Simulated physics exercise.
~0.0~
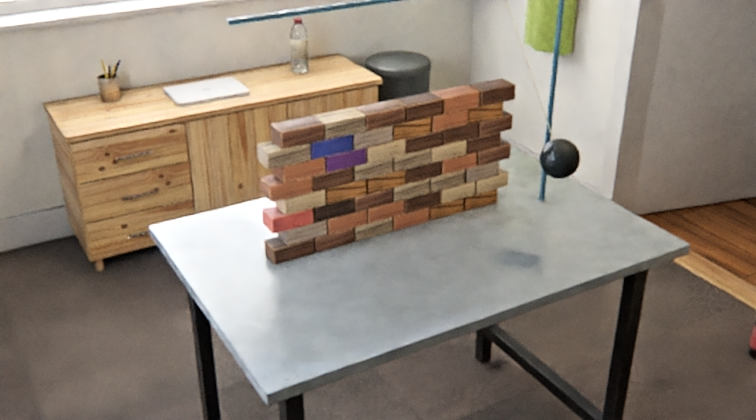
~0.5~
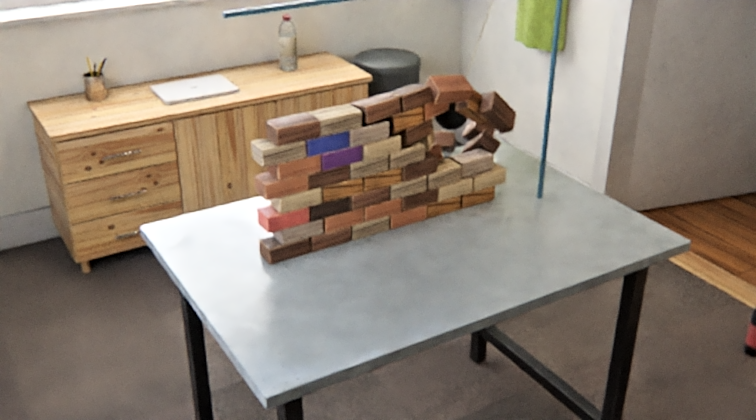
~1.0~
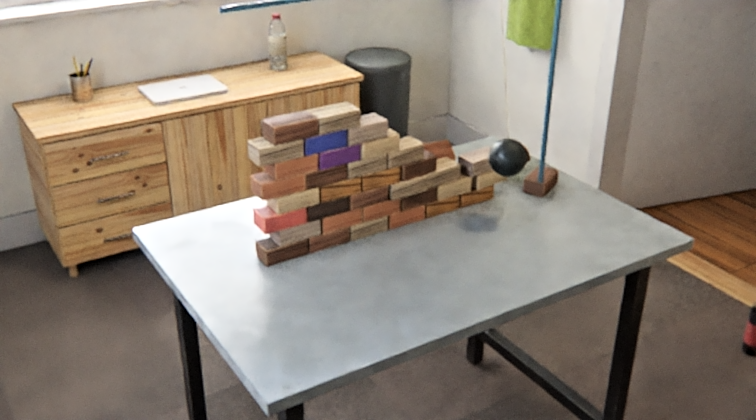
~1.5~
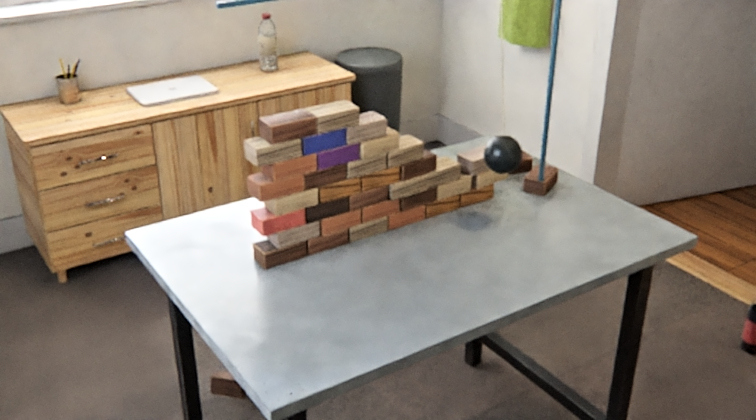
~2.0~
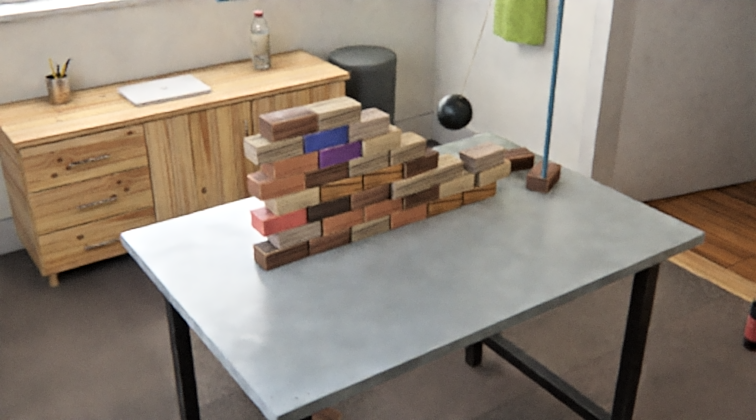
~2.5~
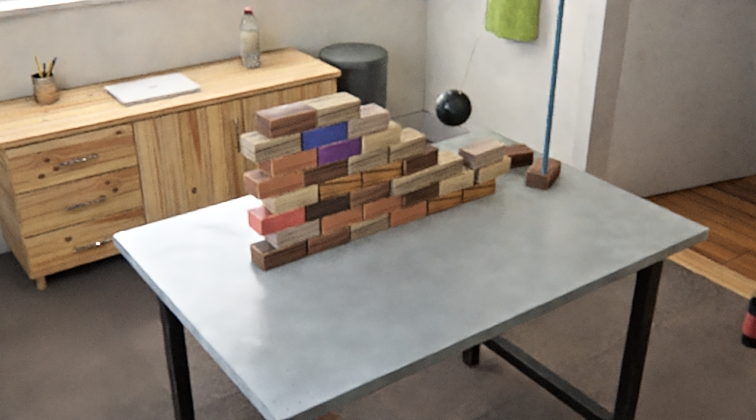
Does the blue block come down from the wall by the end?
No, the blue block stays up in its place in the left part of the wall, which is still standing at the end.
